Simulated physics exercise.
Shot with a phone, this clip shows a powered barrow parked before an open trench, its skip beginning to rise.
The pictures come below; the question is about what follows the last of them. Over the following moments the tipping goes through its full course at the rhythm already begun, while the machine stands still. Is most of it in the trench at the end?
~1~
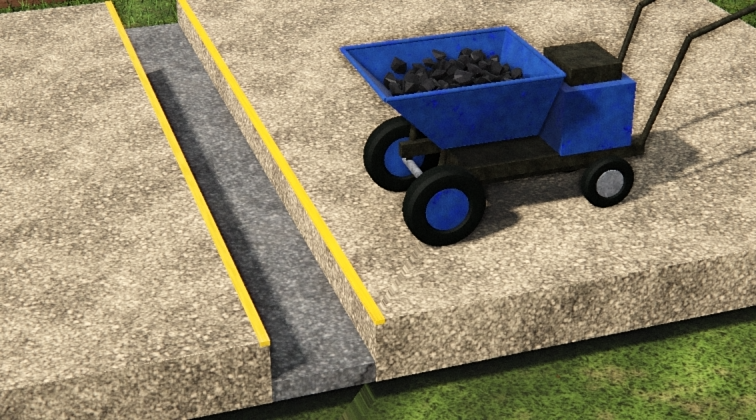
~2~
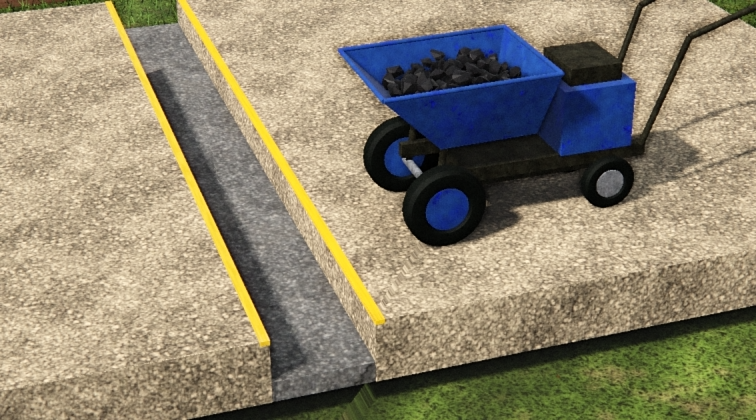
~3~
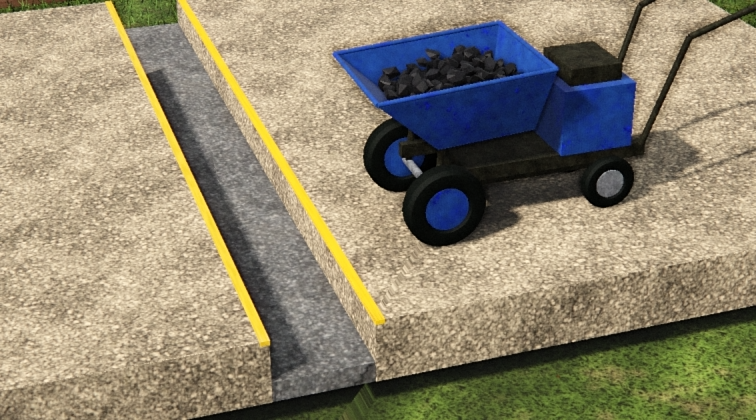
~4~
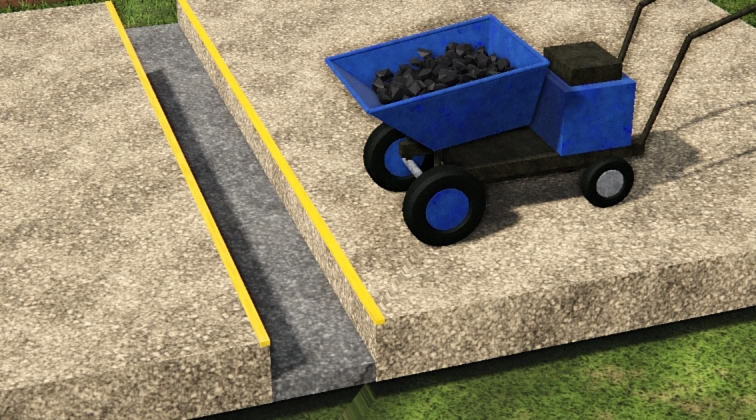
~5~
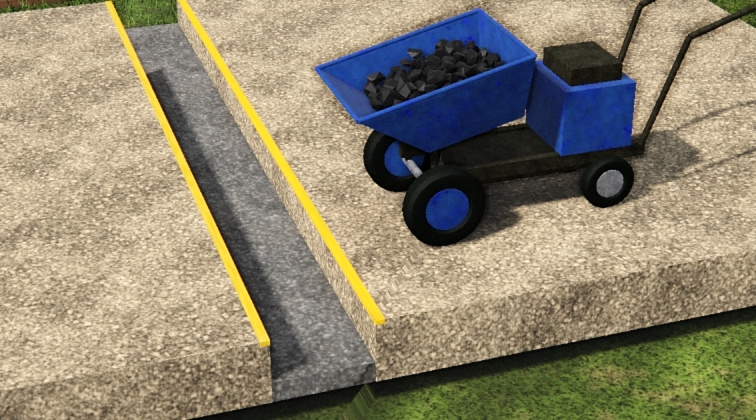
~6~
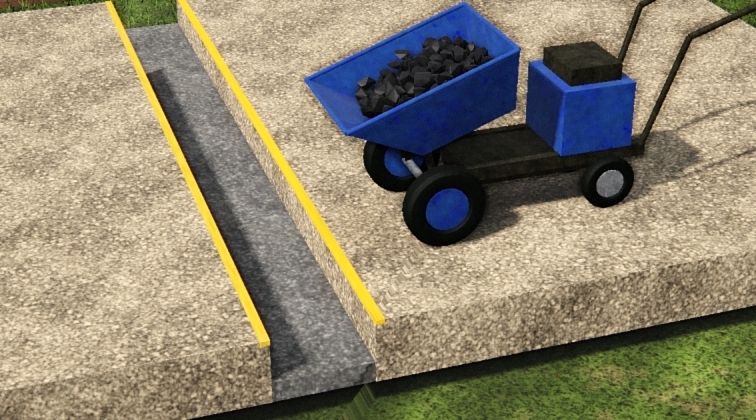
Trench holds most.
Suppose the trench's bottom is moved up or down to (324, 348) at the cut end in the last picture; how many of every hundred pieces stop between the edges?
60 per cent, roughly.
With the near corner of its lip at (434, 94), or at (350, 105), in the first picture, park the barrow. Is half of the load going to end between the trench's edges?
Result A - a majority; result B - a majority.
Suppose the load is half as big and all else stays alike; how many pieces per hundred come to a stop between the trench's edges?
Estimated share: Near 100 in a hundred.
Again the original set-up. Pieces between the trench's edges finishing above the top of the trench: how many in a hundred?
Estimate: Near 0 in a hundred.
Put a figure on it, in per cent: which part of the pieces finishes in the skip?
Close to 0 per cent, give or take.
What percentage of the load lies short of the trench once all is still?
I'd put it at some 0 per cent of the load.
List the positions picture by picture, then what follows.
The first picture shows lip of the skip at (386, 100), level; top of the load at (474, 75), lumps of coal; first edge of the trench at (359, 285); far edge at (248, 305), the trench nearly as wide as the skip, and about half as deep as wide.
The second picture shows lip of the skip at (384, 101), level; top of the load at (472, 74).
The third picture shows lip of the skip at (378, 105), tipped barely; top of the load at (468, 73).
The fourth picture shows lip of the skip at (369, 112), tipped a little; top of the load at (476, 73).
The fifth picture shows lip of the skip at (359, 122), tipped a little; top of the load at (459, 69).
The sixth picture shows lip of the skip at (347, 134), tipped clearly; top of the load at (466, 67); first edge of the trench at (359, 285); far edge at (248, 305).
Soon, skip tipped steeply; all in the skip.
A while on, skip tipped right over; about two thirds in the skip; about a third in or heaped over the trench.
Towards the end, skip tipped right over; a small part in the skip; nearly all in or heaped over the trench.
Finally, skip tipped right over; a stray few in the skip; nearly all in or heaped over the trench; none beyond it.
